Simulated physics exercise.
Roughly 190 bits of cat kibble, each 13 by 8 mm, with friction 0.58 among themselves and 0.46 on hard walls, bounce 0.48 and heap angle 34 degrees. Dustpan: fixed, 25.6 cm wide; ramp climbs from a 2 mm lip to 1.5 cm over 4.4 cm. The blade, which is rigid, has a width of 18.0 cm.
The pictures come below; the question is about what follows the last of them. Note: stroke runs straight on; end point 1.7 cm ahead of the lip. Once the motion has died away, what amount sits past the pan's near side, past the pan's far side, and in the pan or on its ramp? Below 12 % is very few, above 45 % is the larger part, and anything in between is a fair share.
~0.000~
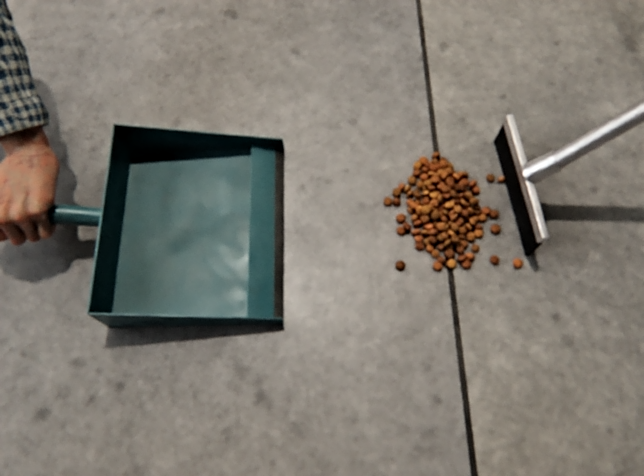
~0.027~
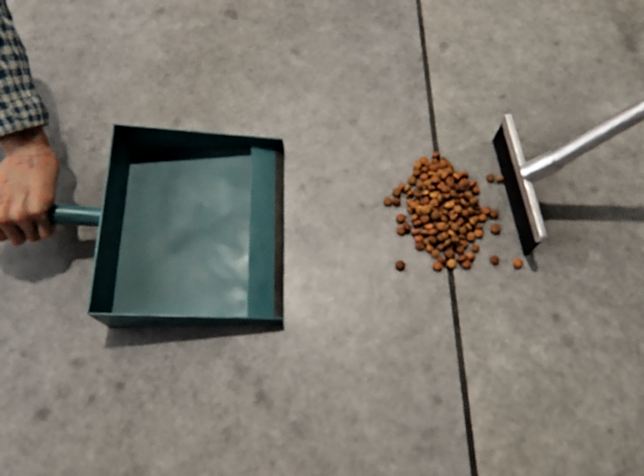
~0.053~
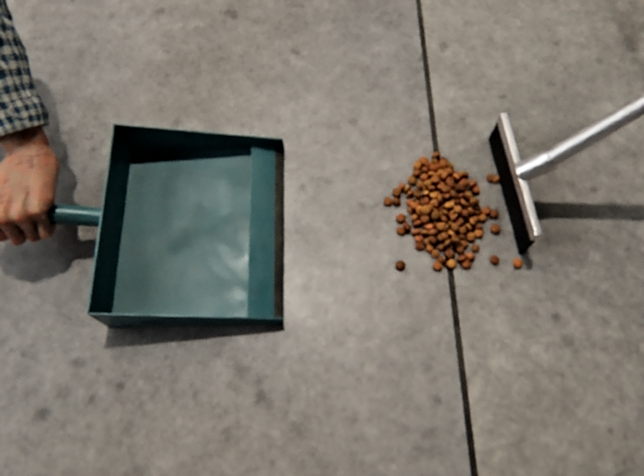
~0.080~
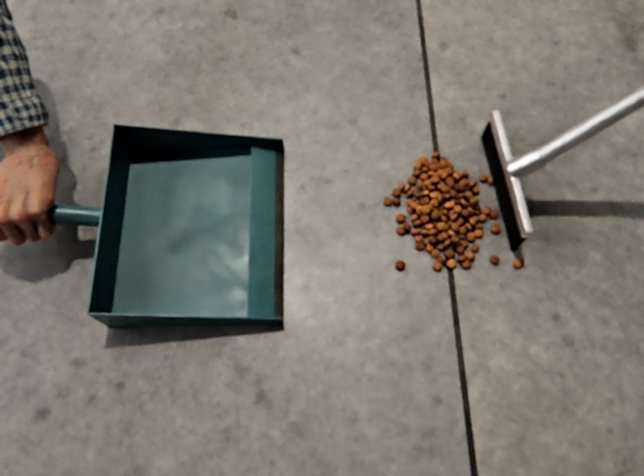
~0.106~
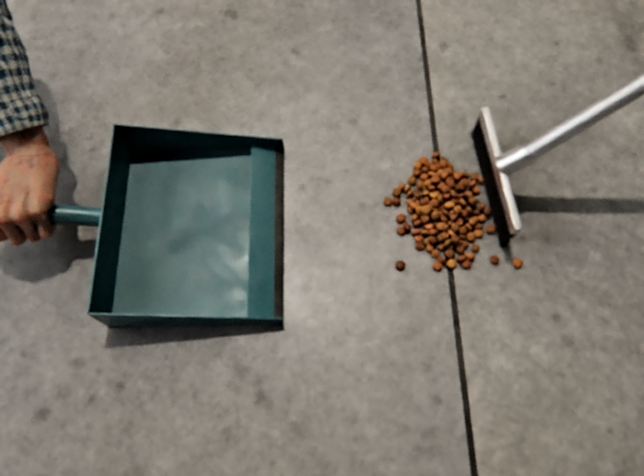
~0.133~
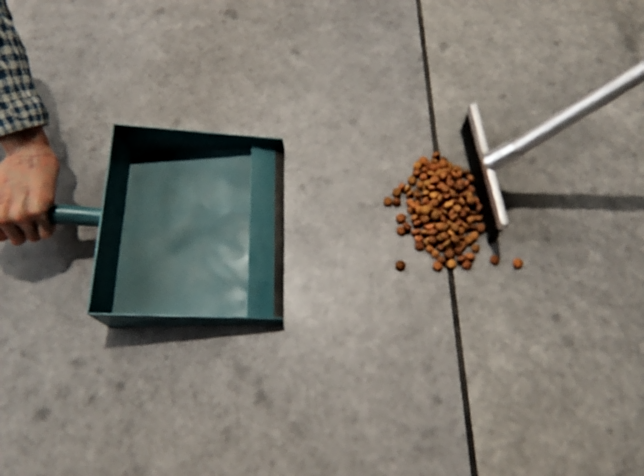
Near side: Very few, far side: A fair share, pan: Very few.
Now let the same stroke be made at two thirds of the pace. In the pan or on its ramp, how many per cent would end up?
Then roughly 5 per cent.
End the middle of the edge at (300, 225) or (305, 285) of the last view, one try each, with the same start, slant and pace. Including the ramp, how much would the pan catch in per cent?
The two tries give about 40 and 30 percent.
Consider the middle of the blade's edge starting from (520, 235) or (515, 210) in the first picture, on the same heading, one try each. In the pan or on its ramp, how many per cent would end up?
The two tries give some 20 % and some 15 %.
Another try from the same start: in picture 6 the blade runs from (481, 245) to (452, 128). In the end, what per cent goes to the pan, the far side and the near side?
You'd see pan at 50, far at 5 and near at 0.
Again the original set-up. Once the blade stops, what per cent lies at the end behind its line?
Estimate: Near 45 %.
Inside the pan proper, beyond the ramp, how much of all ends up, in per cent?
About 0 %.
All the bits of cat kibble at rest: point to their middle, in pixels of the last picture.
When it all comes to rest, the middle is near (302, 195).
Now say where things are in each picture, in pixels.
In the first frame, blade from (542, 238) to (508, 122), moved 0.0 cm, 0 of the pieces shifted so far; middle of the pieces at (449, 206); pan at (188, 232).
In the second frame, blade from (540, 238) to (506, 122), moved 0.2 cm, 0 of the pieces shifted so far; middle of the pieces at (449, 206).
In the third frame, blade from (535, 236) to (502, 120), moved 0.9 cm, 1 of the pieces shifted so far; middle of the pieces at (449, 206).
In the fourth frame, blade from (526, 233) to (494, 118), moved 1.9 cm, 2 of the pieces shifted so far; middle of the pieces at (449, 206).
In the fifth frame, blade from (515, 229) to (483, 115), moved 3.4 cm, 6 of the pieces shifted so far; middle of the pieces at (440, 207).
In the sixth frame, blade from (502, 225) to (472, 111), moved 5.1 cm, 27 of the pieces shifted so far; middle of the pieces at (440, 207); pan at (188, 232). Its pace works out near 0.61 m/s, heading 22 degrees away from the viewer's side.
After 0.35 s, middle of the blade 15 cm from the lip; 0 % over the lip, far side 5 %, near side 0 %.
Then, at 0.50 s, middle of the blade 6 cm from the lip; 0 % over the lip, far side 15 %, near side 0 %.
After 0.77 s, middle of the blade 3 cm from the lip; 5 % over the lip, far side 20 %, near side 0 %.
At rest (1.1 s), near side 0 %, far side 20 %, pan 5 %, in front of the lip or behind the blade 70 %.
